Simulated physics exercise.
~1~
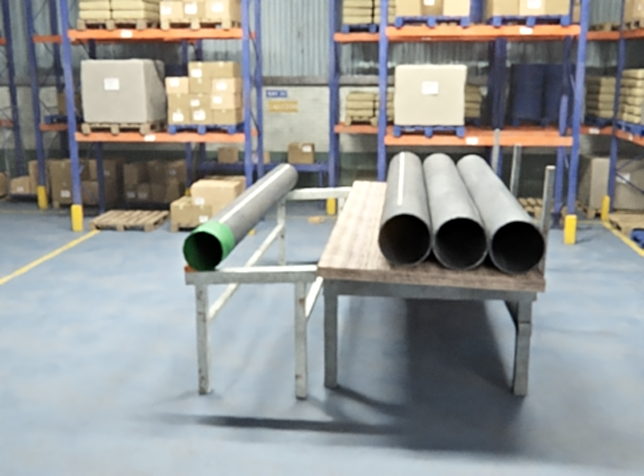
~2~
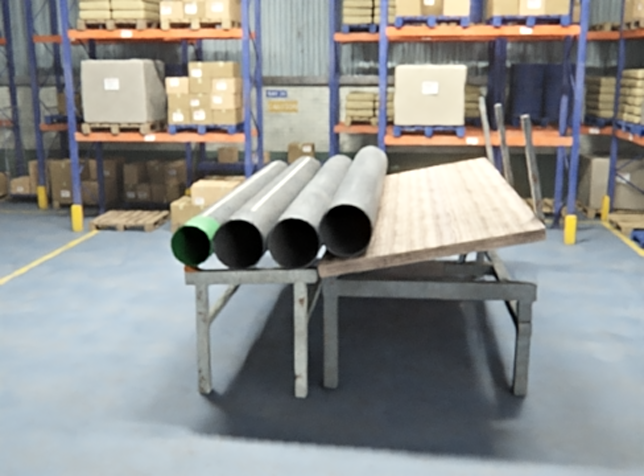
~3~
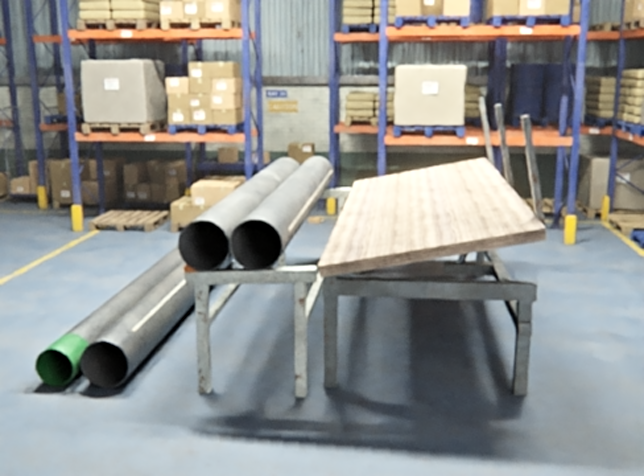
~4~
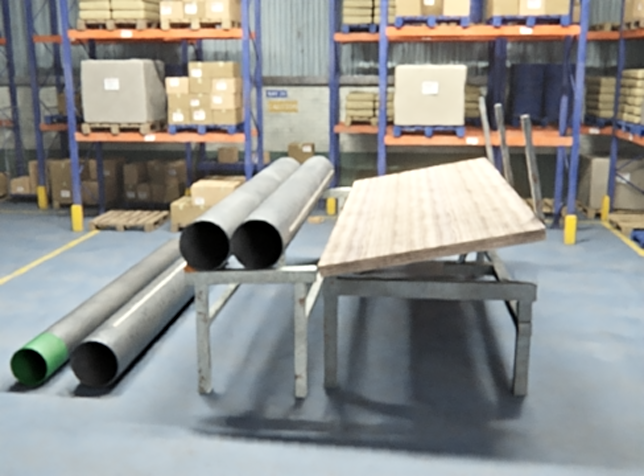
In a warehouse, a wooden tabletop tilted up at its right side and three gray pipes rolled left against a green-ended one on the metal rack, then the green-ended pipe and a gray one dropped to the floor while two stayed up.
